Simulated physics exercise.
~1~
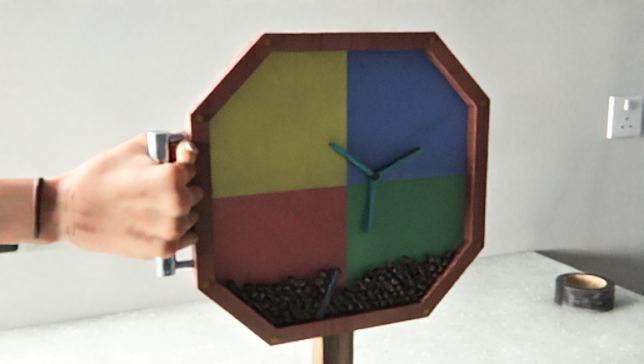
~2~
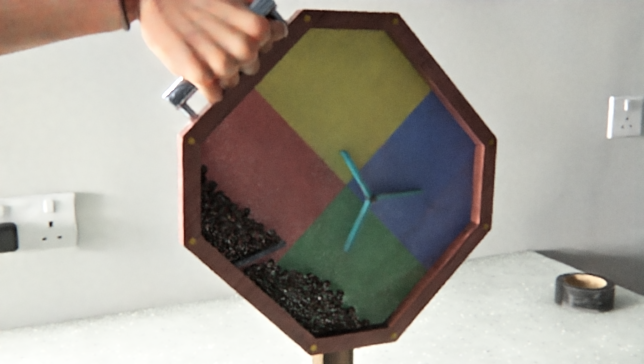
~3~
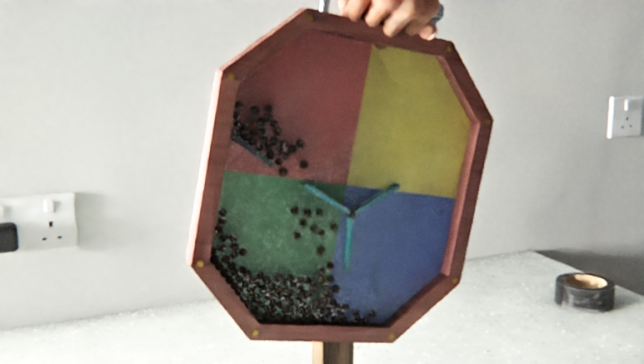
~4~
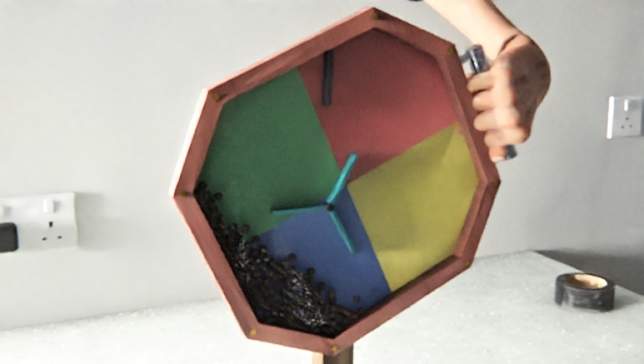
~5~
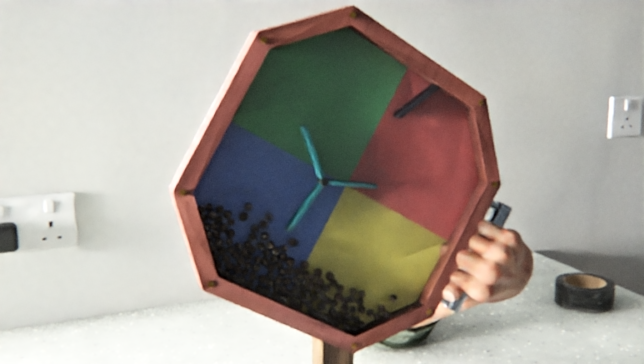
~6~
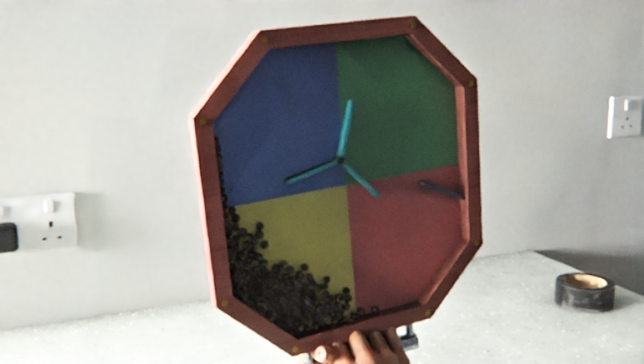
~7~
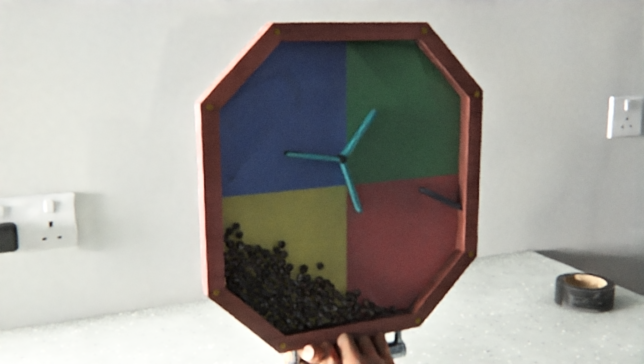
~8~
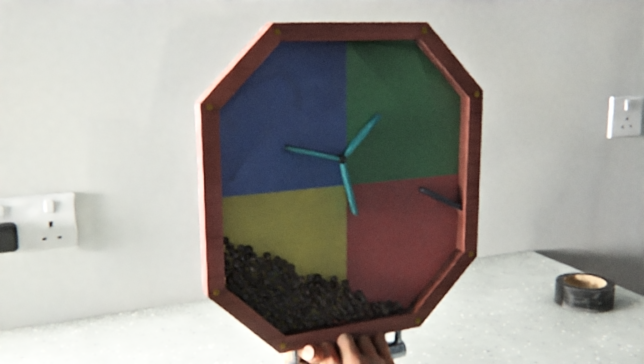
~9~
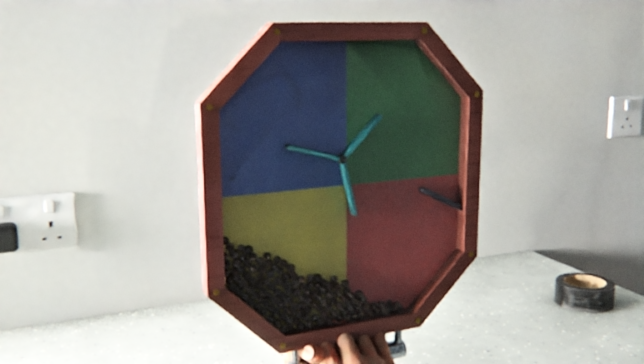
At a white tabletop against a pale wall, a hand turned an eight-sided box with four coloured quarters clockwise by its handle, sending dark beads tumbling and a teal three-armed piece spinning, until the beads settled mostly in yellow at the lower left.
